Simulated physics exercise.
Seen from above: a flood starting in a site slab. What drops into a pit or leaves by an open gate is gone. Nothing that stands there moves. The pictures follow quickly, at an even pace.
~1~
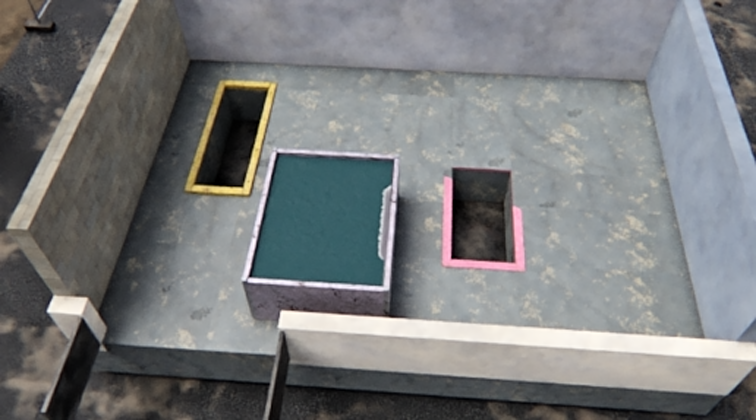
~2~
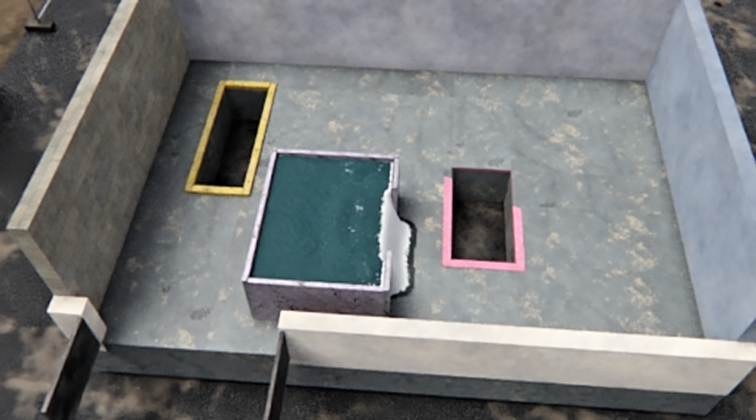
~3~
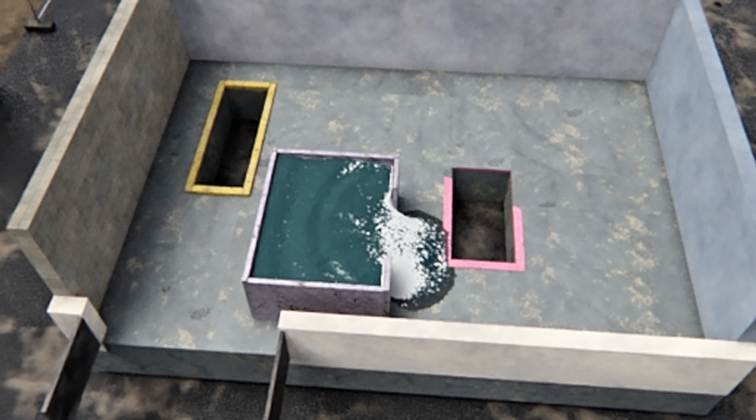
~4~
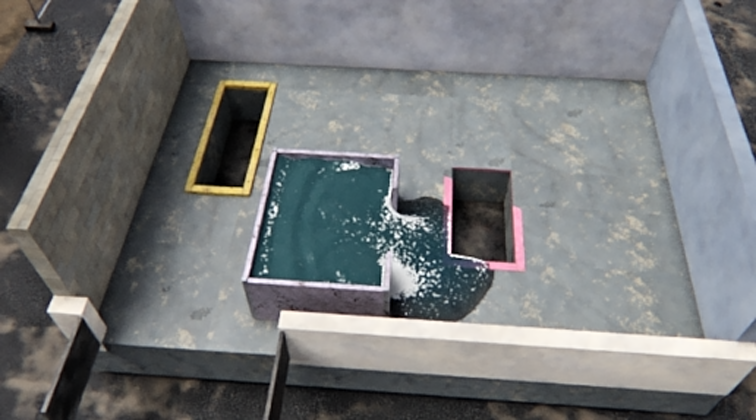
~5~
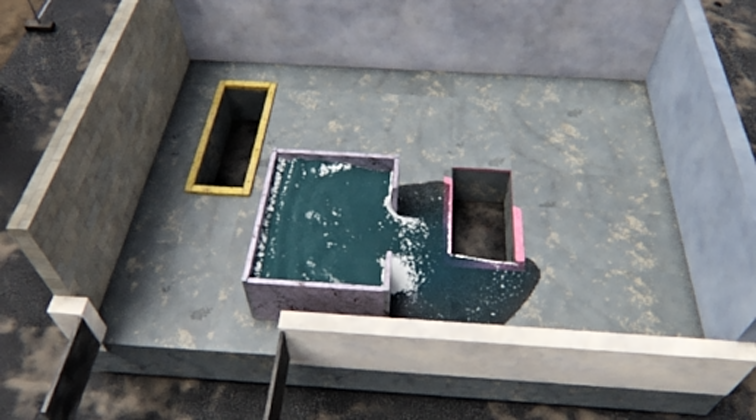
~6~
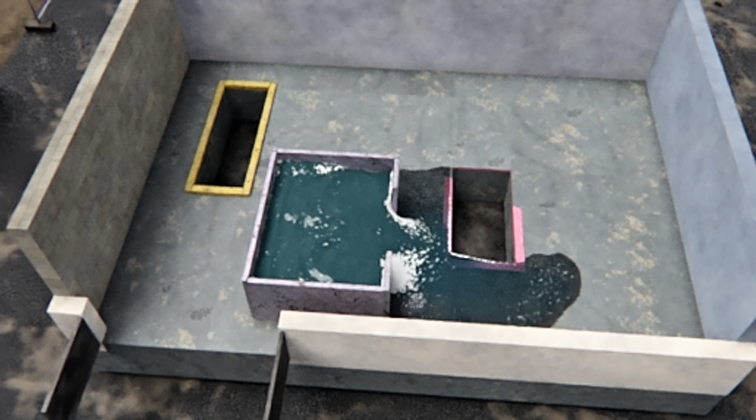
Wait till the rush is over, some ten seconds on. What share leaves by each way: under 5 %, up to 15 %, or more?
In the end: The gate takes not even 5 %; the yellow pit takes not even 5 %; the pink pit takes above 15 %.
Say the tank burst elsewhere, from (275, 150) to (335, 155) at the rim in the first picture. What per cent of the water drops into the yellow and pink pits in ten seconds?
Roughly, in per cent: Yellow 25, pink 4.
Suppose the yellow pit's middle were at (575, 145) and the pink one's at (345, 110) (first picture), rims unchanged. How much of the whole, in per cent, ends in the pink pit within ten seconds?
Roughly, in per cent: Pink 8.
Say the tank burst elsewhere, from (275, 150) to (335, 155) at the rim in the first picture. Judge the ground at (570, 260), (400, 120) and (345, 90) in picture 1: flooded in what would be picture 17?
As listed: No water, awash, covered.
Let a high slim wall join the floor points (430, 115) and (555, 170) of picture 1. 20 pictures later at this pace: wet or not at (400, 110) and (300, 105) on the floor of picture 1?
In that order: Free of water, not flooded.
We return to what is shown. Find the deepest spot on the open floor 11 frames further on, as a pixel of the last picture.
At about (695, 354).
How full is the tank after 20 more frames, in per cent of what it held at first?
Near 34 in a hundred.
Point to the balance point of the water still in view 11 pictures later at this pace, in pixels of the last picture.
Near (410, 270).
A moment on, water covers 20 % of the floor; the gate 0 %, the yellow pit 0 %, the pink pit 16 %.
Next, water covers 20 % of the floor; the gate 0 %, the yellow pit 0 %, the pink pit 25 %.
Then, water covers 35 % of the floor; the gate 0 %, the yellow pit 0 %, the pink pit 35 %.
Later, water covers 55 % of the floor; the gate 0 %, the yellow pit 0 %, the pink pit 44 %.
In the end, water covers 80 % of the floor; the gate 1 %, the yellow pit 0 %, the pink pit 52 %.
